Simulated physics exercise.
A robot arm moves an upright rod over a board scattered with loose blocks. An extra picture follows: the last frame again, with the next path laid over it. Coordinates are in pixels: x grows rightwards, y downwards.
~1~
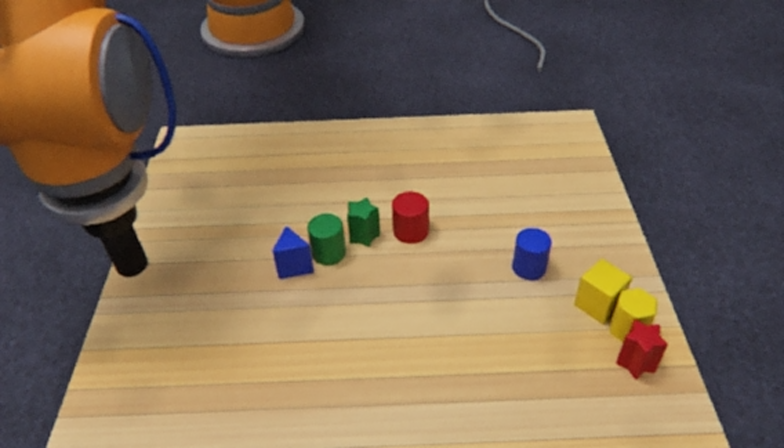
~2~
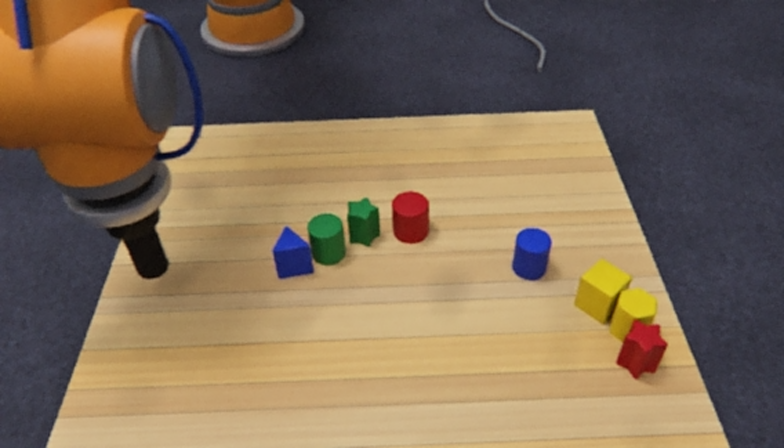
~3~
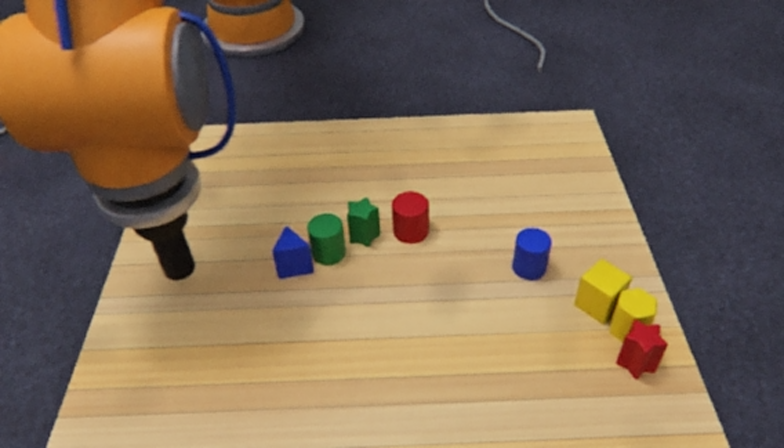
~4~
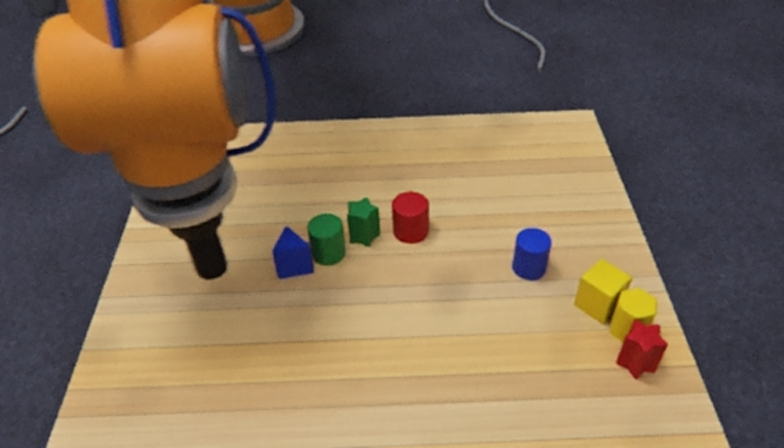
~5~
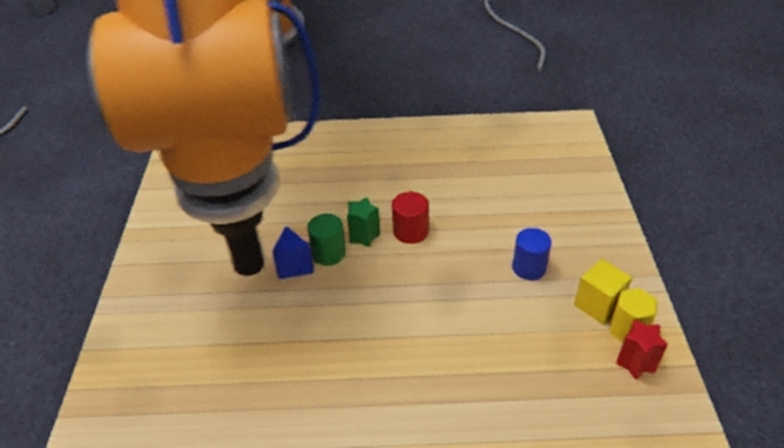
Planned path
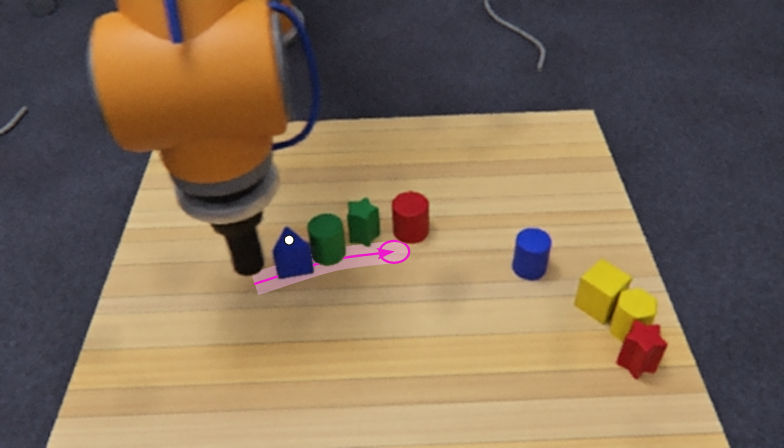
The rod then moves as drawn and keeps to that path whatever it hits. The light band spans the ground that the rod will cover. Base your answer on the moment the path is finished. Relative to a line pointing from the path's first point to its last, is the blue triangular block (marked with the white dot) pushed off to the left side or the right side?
The answer is right.
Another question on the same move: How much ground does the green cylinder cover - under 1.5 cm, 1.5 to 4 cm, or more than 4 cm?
Once the path is done, the green cylinder lies more than 4 cm from its present place.
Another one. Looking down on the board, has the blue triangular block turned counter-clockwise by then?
I expect not.
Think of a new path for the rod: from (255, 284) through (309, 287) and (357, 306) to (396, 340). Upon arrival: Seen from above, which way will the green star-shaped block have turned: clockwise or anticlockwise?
Short answer: Clockwise.
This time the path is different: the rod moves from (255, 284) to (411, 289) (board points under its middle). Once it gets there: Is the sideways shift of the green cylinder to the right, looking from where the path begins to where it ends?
No, I don't think so.
Path on the board, from (255, 284) over (324, 262) to (394, 252); the dot is on the blue triangular block.
What follows on the original path. One third of the way, rod at (298, 251); blue triangular block at (324, 237), turned 15° anticlockwise; green cylinder at (340, 218); green star-shaped block at (366, 203), turned 20° clockwise.
Two thirds of the way, rod at (346, 239); blue triangular block at (372, 236), turned 15° anticlockwise; green cylinder at (365, 210); green star-shaped block at (378, 191).
At the end, rod at (394, 234); blue triangular block at (407, 241), turned 55° clockwise; green cylinder at (387, 201); green star-shaped block at (383, 182), turned 25° anticlockwise; red cylinder at (423, 196).
